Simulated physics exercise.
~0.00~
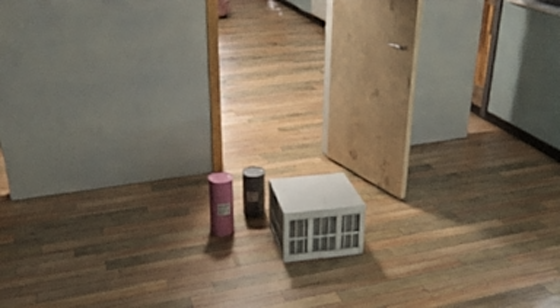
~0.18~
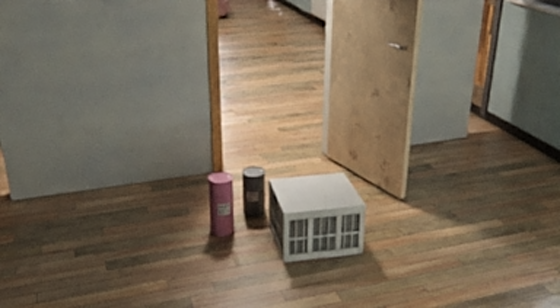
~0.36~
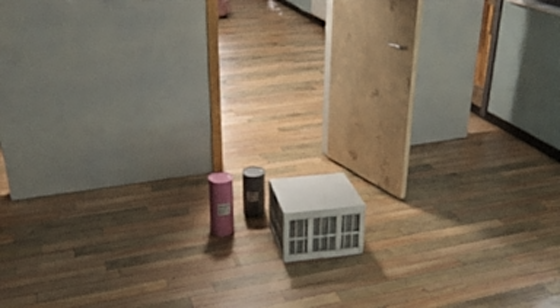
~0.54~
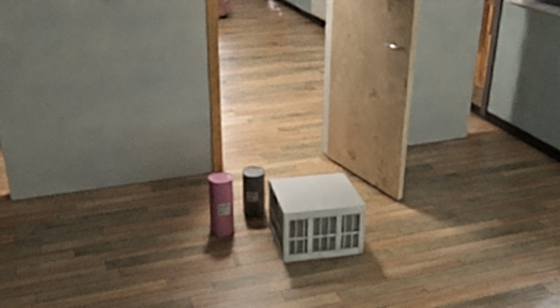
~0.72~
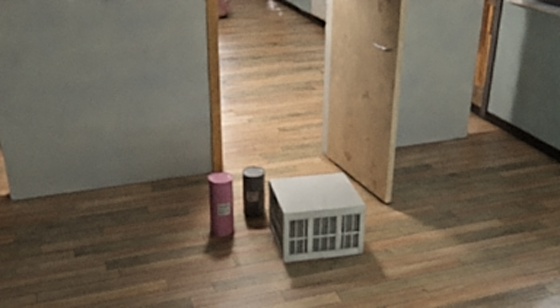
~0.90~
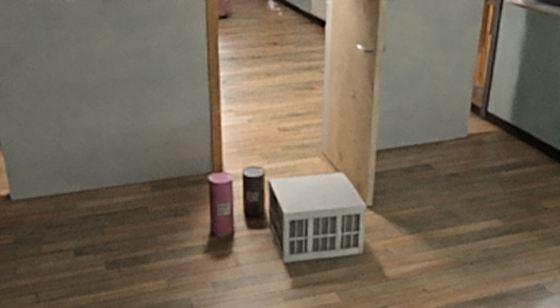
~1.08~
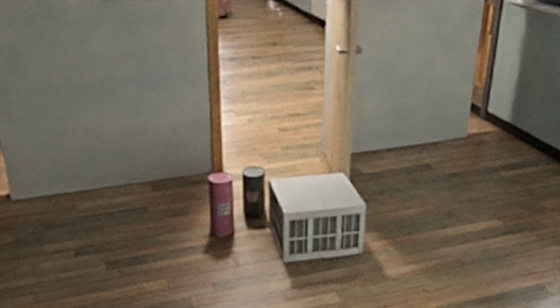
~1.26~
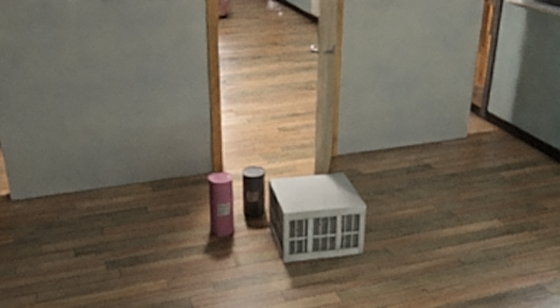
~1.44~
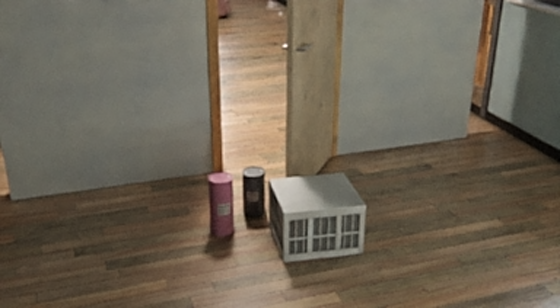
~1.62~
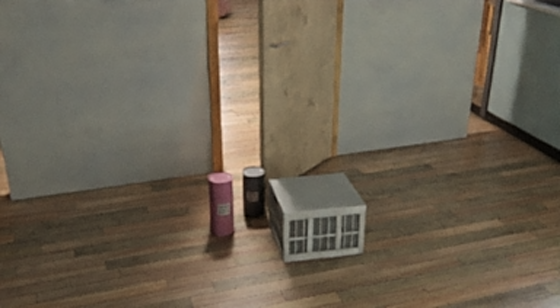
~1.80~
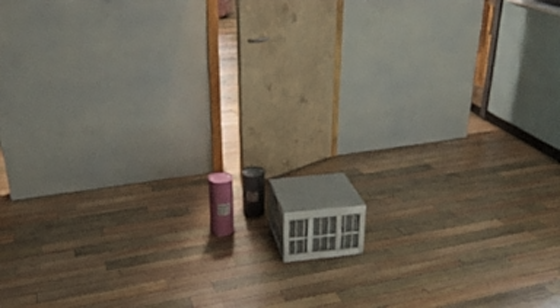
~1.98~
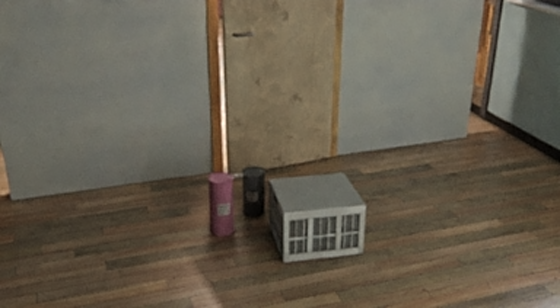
Room with wooden floor, open door swinging until nearly shut behind a white vented box and pink and grey canisters, all unmoved.
